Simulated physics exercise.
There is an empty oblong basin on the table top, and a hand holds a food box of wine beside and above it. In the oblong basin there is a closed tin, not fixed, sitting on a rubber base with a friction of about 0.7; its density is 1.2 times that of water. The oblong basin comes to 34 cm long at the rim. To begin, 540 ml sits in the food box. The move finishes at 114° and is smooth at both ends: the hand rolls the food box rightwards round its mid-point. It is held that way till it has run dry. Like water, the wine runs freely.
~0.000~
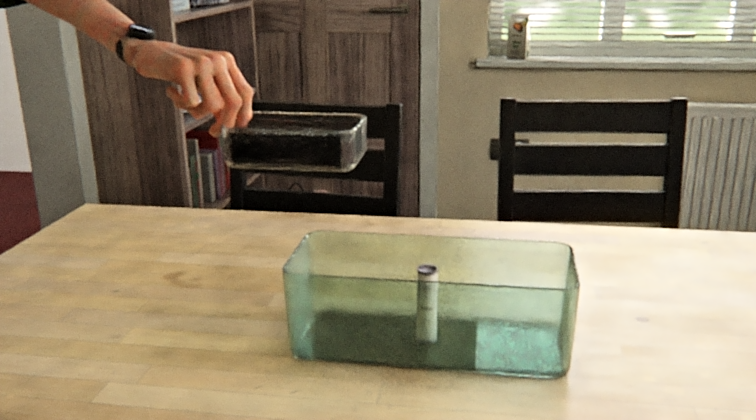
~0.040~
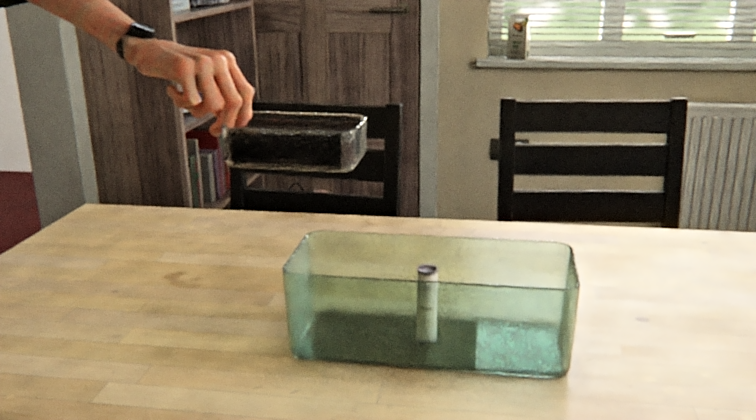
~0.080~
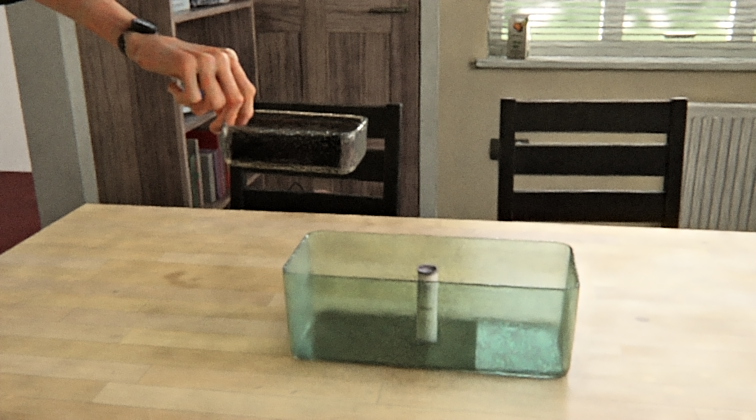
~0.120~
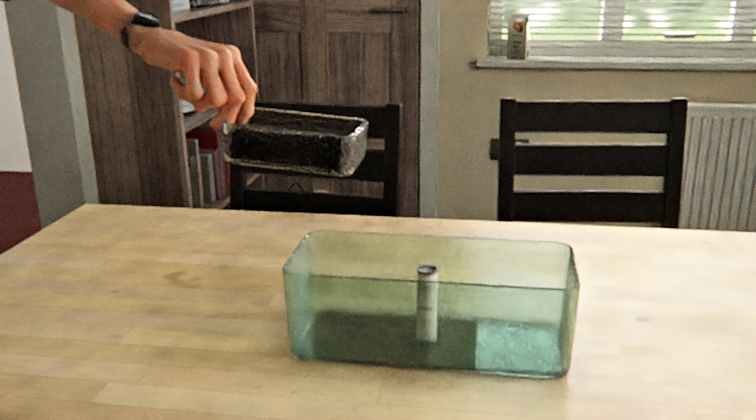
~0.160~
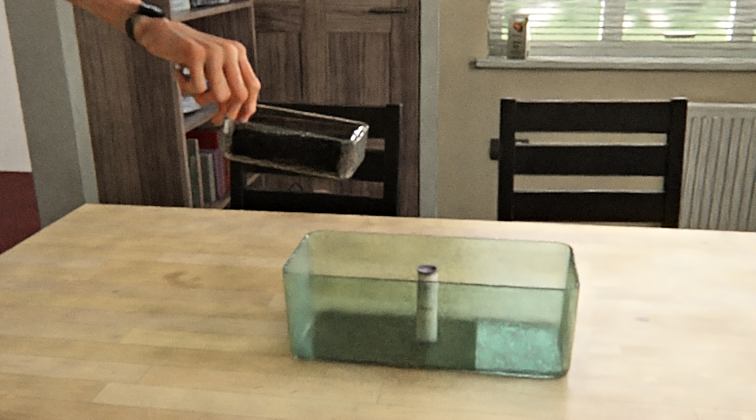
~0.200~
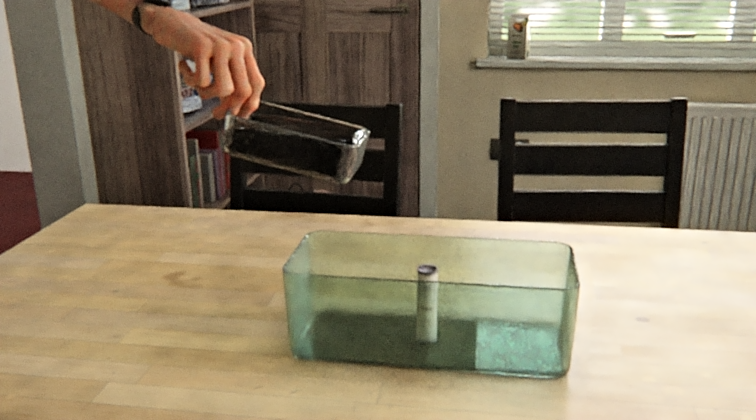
At a wooden dining table, a hand gradually tilting a glass box of dark wine rightwards above a greenish basin holding a tin.
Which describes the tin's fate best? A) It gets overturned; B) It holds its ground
A.
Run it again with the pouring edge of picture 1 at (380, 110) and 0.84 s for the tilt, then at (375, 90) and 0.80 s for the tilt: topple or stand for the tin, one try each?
Run one: It does not tip. Run two: It does not tip.
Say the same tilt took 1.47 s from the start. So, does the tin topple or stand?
In that case the tin does not tip.
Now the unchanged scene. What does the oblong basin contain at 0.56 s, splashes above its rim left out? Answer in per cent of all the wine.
The basin holds roughly 34 in a hundred parts at that moment.
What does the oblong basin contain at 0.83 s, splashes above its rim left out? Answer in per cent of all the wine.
Around 92 in a hundred.
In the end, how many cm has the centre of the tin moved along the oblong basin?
In the end the tin's centre has shifted about 6.5 centimetres.
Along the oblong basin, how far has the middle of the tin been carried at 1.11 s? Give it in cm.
Around 6 cm.
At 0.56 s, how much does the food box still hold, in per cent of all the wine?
Around 14 percent.
After 0.56 s the tilt is 78° and 13 per cent is still to pour; the tin stands where it began.
After 0.83 s the tilt is 112° and 2 per cent is still to pour; the tin lies on its side.
After 1.11 s the tilt is 114° and 0 per cent is still to pour; the tin lies on its side.
After 1.41 s the tilt is 114° and 0 per cent is still to pour; the tin lies on its side.
In the end the tin lies on its side.
